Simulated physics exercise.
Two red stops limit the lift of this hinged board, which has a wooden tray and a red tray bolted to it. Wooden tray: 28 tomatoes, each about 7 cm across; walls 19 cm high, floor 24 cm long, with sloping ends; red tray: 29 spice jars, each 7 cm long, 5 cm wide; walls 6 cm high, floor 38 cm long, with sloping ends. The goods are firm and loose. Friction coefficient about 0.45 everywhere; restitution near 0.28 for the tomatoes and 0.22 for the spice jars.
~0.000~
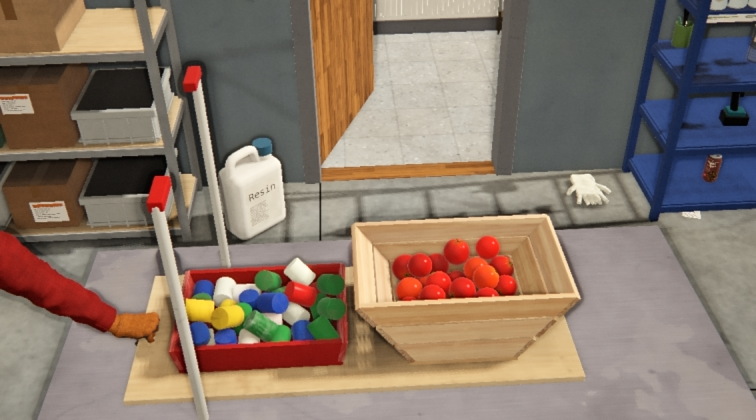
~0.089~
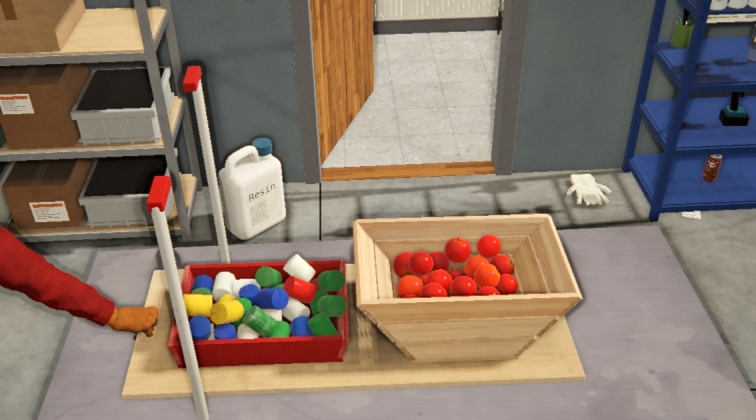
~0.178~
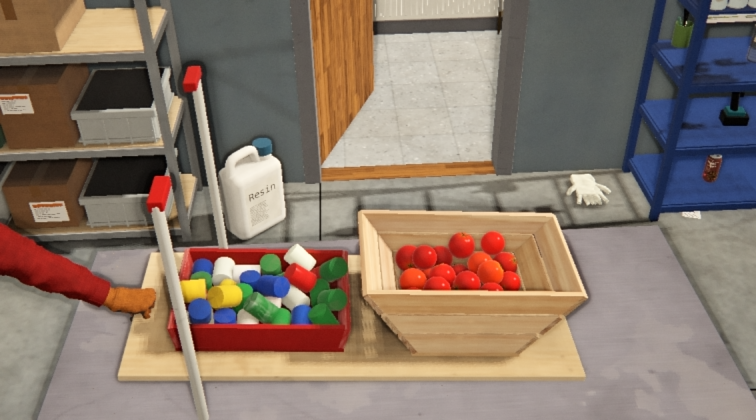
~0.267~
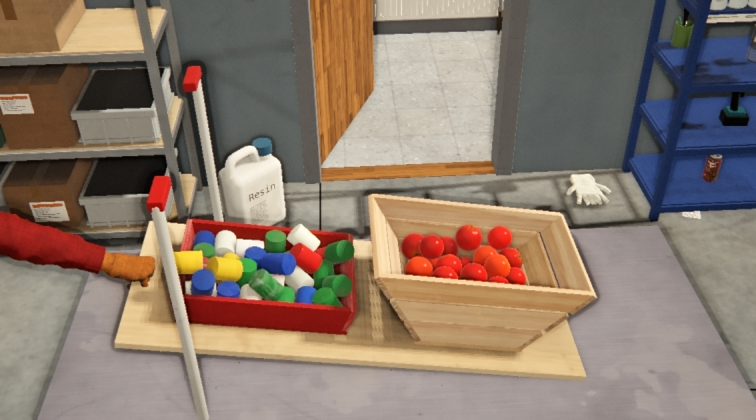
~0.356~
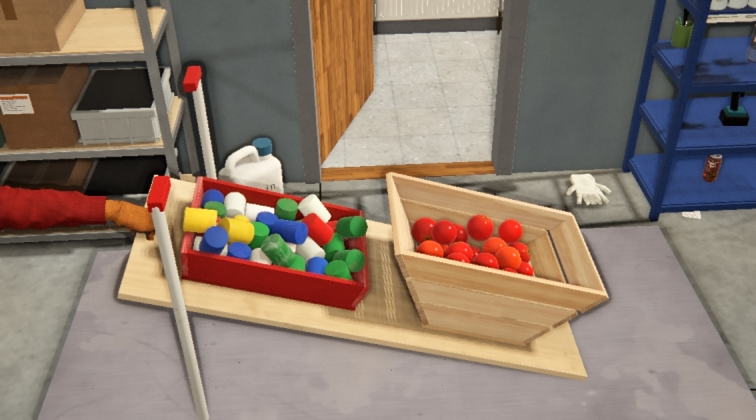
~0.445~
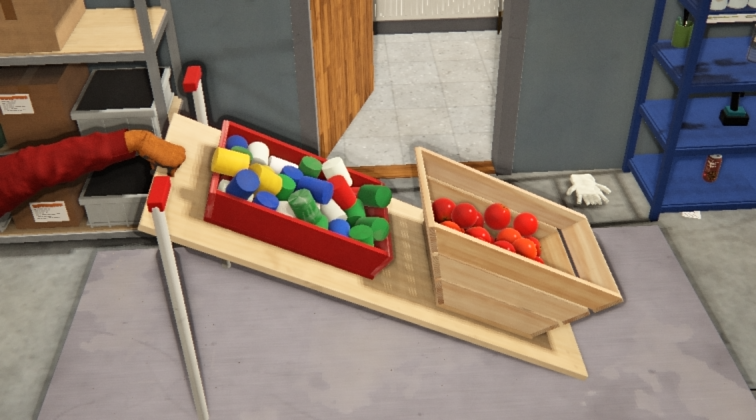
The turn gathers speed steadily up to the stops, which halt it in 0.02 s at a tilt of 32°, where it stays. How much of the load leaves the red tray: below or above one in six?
It sheds more than one in six of them.
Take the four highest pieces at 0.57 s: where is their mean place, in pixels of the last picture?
At about (302, 95).
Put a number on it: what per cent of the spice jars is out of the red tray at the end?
Near 95 in a hundred.
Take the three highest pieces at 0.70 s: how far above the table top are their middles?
Roughly 72 cm.
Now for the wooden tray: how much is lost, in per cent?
Wooden tray 0 per cent.
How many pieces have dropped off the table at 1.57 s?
About 6.
After 0.47 s, it hits the stops.
After 0.57 s, tilt 32°; wooden tray 28 in, 0 out and red tray 29 in, 0 out.
After 0.70 s, tilt 32°; wooden tray 28 in, 0 out and red tray 25 in, 4 out.
After 0.97 s, tilt 32°; wooden tray 28 in, 0 out and red tray 6 in, 23 out.
Final count (at 1.57 s), wooden tray 28 in, 0 out and red tray 2 in, 27 out. Asked share, 27 of 29, 93 per cent.
